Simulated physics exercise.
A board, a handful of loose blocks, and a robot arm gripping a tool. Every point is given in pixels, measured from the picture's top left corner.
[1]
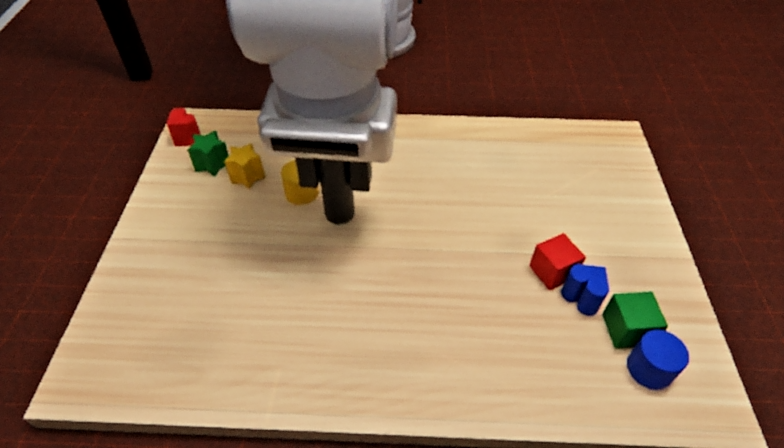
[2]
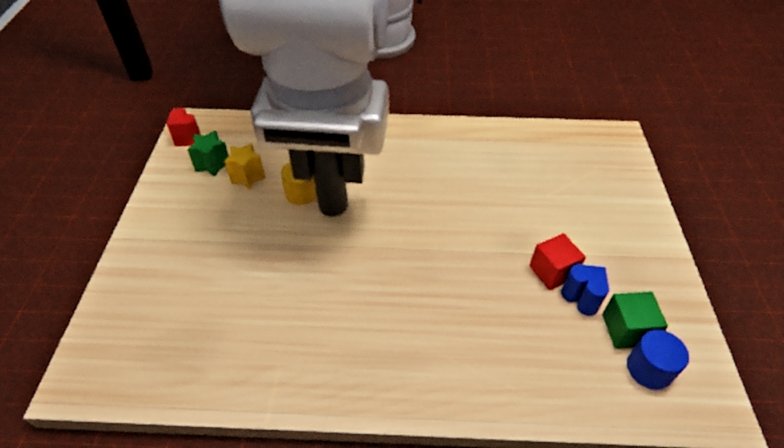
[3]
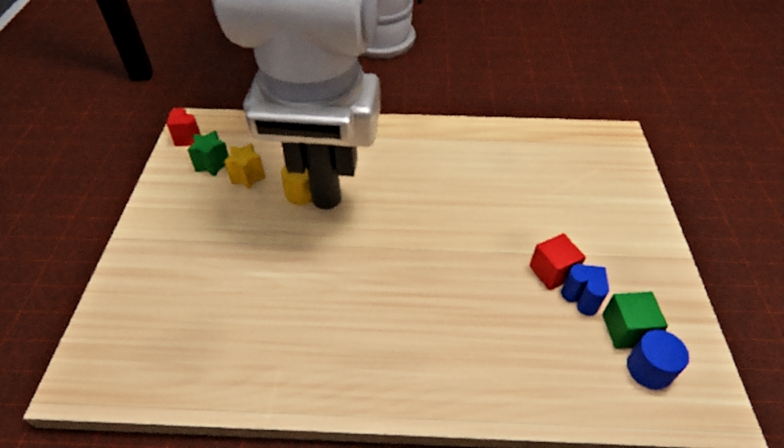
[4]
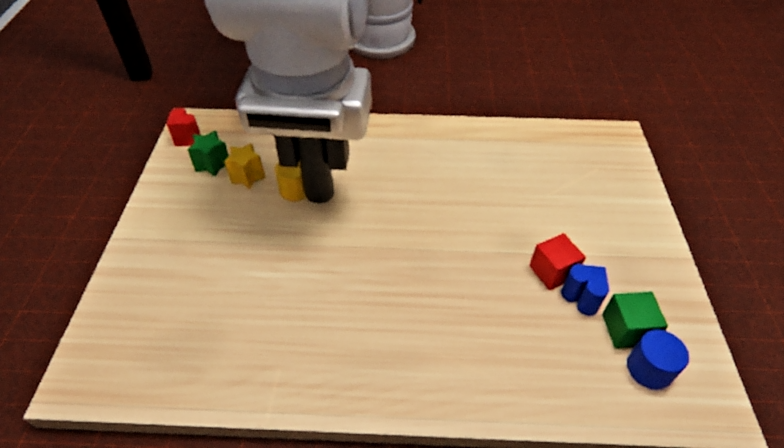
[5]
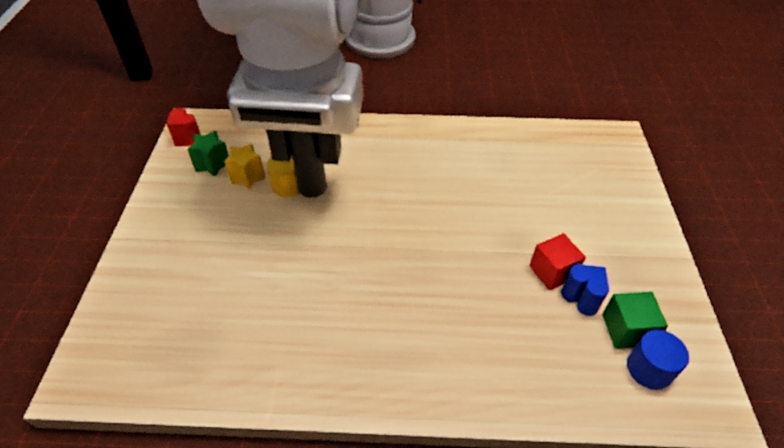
To begin with, a robot arm holds a dark tool just right of a yellow round block on a wooden board, with other coloured blocks at the upper left and lower right. The tool moves slightly up and left, then nudges the yellow block a little leftward toward the yellow star-shaped one.
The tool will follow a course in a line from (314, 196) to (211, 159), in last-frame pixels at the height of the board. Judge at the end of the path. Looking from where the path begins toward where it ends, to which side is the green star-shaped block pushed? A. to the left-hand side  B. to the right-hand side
Option A.
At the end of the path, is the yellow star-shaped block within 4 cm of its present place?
Going by the path, no.
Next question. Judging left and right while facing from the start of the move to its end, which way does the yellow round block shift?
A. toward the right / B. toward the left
A: Toward the right.
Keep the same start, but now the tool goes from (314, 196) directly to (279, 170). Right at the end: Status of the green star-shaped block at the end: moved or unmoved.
Answer: Moved.
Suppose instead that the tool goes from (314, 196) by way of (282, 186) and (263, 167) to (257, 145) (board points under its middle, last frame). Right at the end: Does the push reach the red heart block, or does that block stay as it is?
It is untouched.
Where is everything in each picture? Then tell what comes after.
The first picture shows tip of the tool (340, 213), middles of tops, red heart block (179, 116), green star-shaped block (205, 141), yellow star-shaped block (242, 154), yellow round block partly hidden.
The second picture shows tool (333, 206), nothing pushed.
The third picture shows tool (327, 199), nothing pushed.
The fourth picture shows tool (320, 193), yellow round block (292, 167).
The fifth picture shows tool (313, 188), red heart block (179, 116), green star-shaped block (205, 141), yellow star-shaped block (242, 154), yellow round block (284, 162).
On the path given first. One third of the way, tool (275, 175); green star-shaped block (199, 140); yellow star-shaped block (224, 147), turned 45° anticlockwise; yellow round block (254, 145).
Two thirds of the way, tool (240, 163); green star-shaped block (181, 139), turned 25° anticlockwise; yellow star-shaped block (211, 138), turned 70° anticlockwise; yellow round block (239, 129).
At the end, tool (208, 151); red heart block (172, 111); green star-shaped block (160, 136), turned 75° anticlockwise; yellow star-shaped block (187, 125), turned 70° anticlockwise; yellow round block (237, 124).
